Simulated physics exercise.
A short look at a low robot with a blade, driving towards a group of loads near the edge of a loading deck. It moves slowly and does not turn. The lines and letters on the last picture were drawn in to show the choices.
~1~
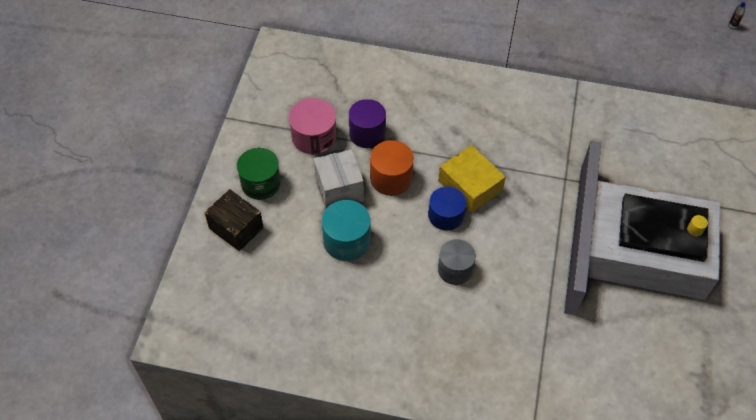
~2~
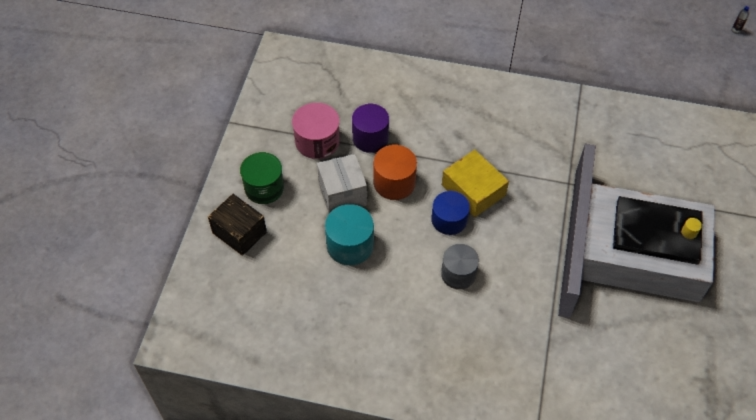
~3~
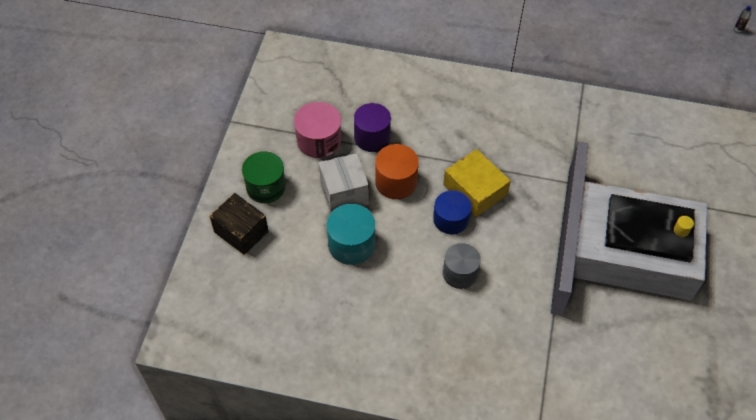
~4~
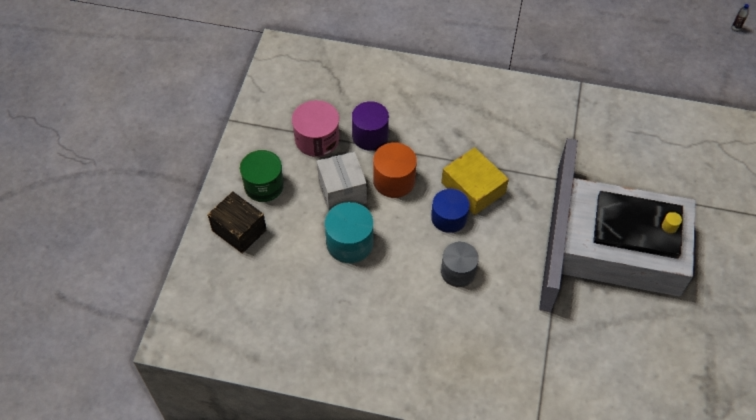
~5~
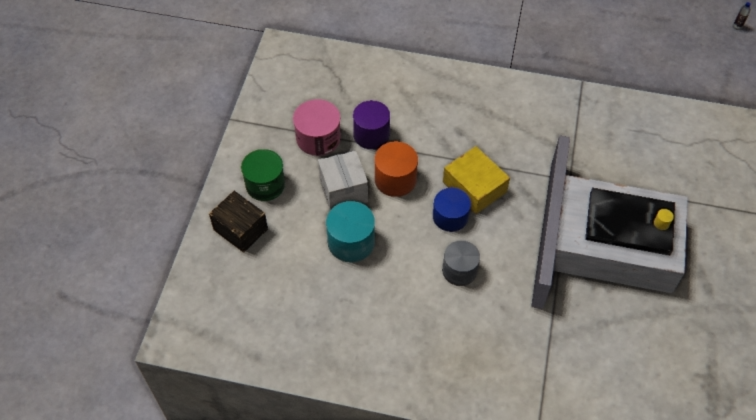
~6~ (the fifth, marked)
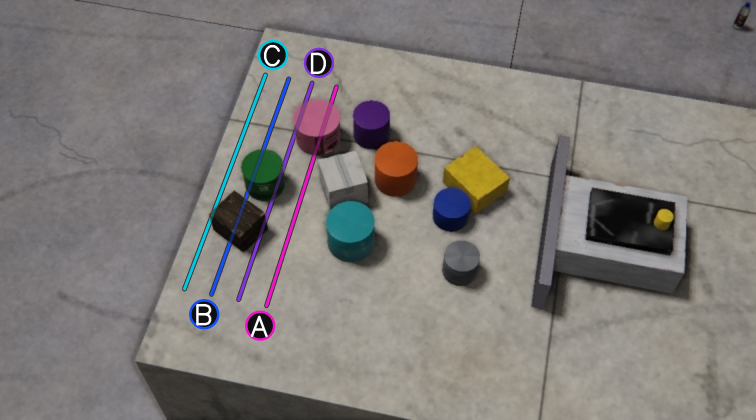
The clip shows a pale, low robot with a wide grey blade creeping left across a stone-like deck towards a cluster of colourful canisters, a green pail, boxes and a dark crate, while the loads stay in place.
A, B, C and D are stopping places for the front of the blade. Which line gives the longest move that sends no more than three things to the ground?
At D, and not beyond.
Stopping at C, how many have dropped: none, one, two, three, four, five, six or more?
In all, six or more.
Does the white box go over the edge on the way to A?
By then, no.
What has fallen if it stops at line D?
It is the green pail.
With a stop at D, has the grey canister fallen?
No.
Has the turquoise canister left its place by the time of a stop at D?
Yes.
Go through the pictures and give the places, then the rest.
The first frame shows purple canister (367, 124); orange canister (392, 168); blue canister (447, 209).
The second frame shows robot (652, 228); green pail (262, 179).
The third frame shows robot (643, 225); white box (344, 184).
The fourth frame shows robot (632, 222); grey canister (459, 264).
The fifth frame shows robot (624, 219); black crate (239, 221); purple canister (371, 125); orange canister (396, 169).
On the marked copy, A at (304, 188); B at (253, 178); C at (228, 173); D at (278, 183).
Taking D. A third of the way, robot (521, 200); white box (338, 184); grey canister (418, 255).
Two thirds of the way, robot (418, 181); green pail (253, 173); pink pail (294, 112).
When it is over, robot (344, 168); green pail over the edge; pink pail (236, 100); one fallen.
As for the rest, A is within the limit but short; B drops five; C drops seven.
